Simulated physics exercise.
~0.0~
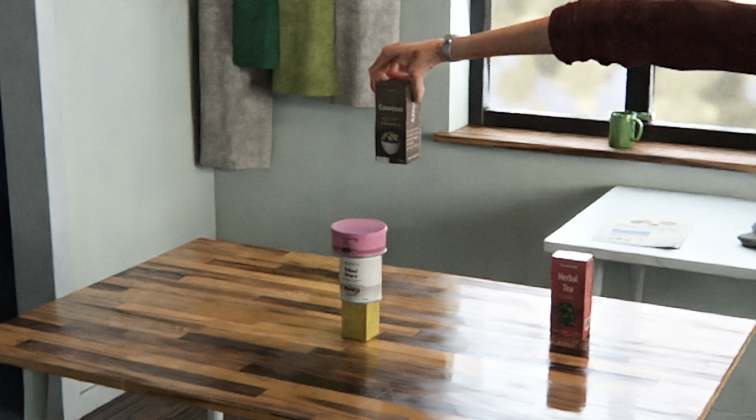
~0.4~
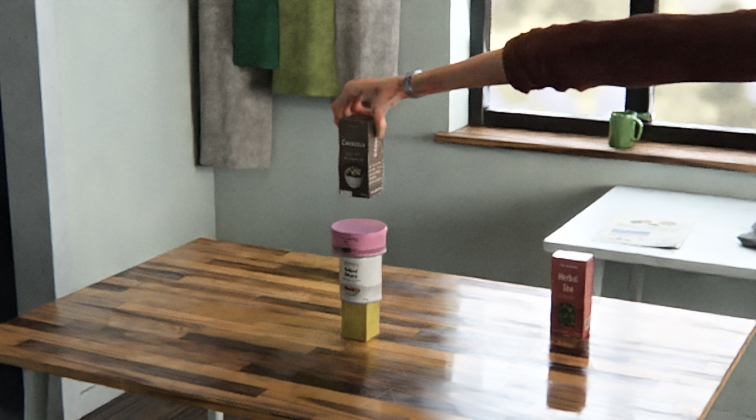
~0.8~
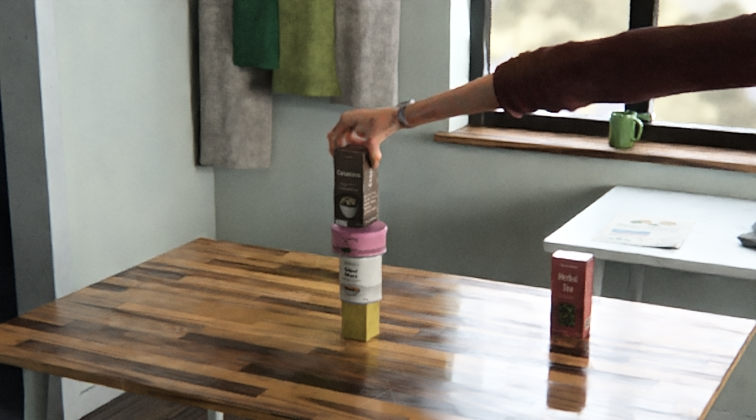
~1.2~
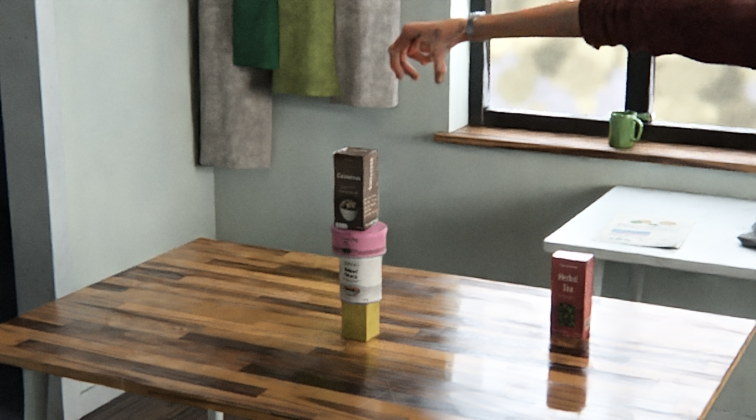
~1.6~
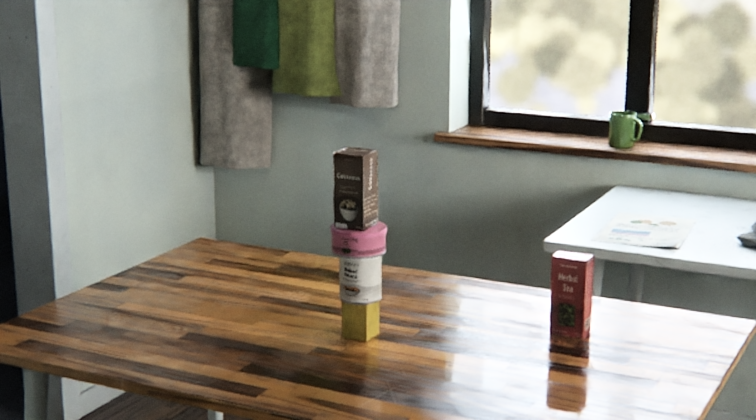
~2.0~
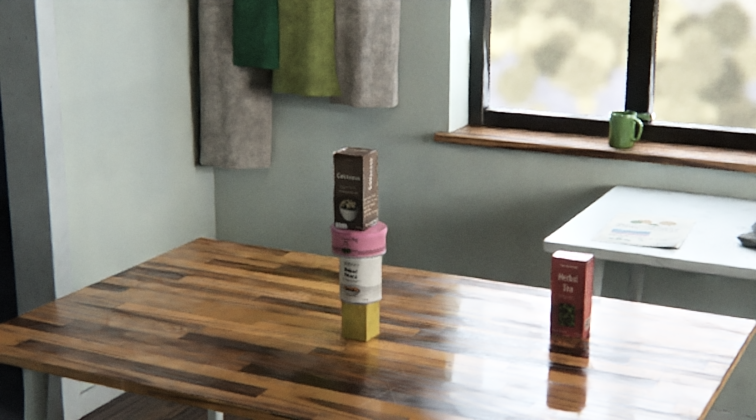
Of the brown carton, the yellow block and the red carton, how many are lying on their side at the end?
None of them are lying on their side. The brown carton, the yellow block and the red carton all stand upright at the end.
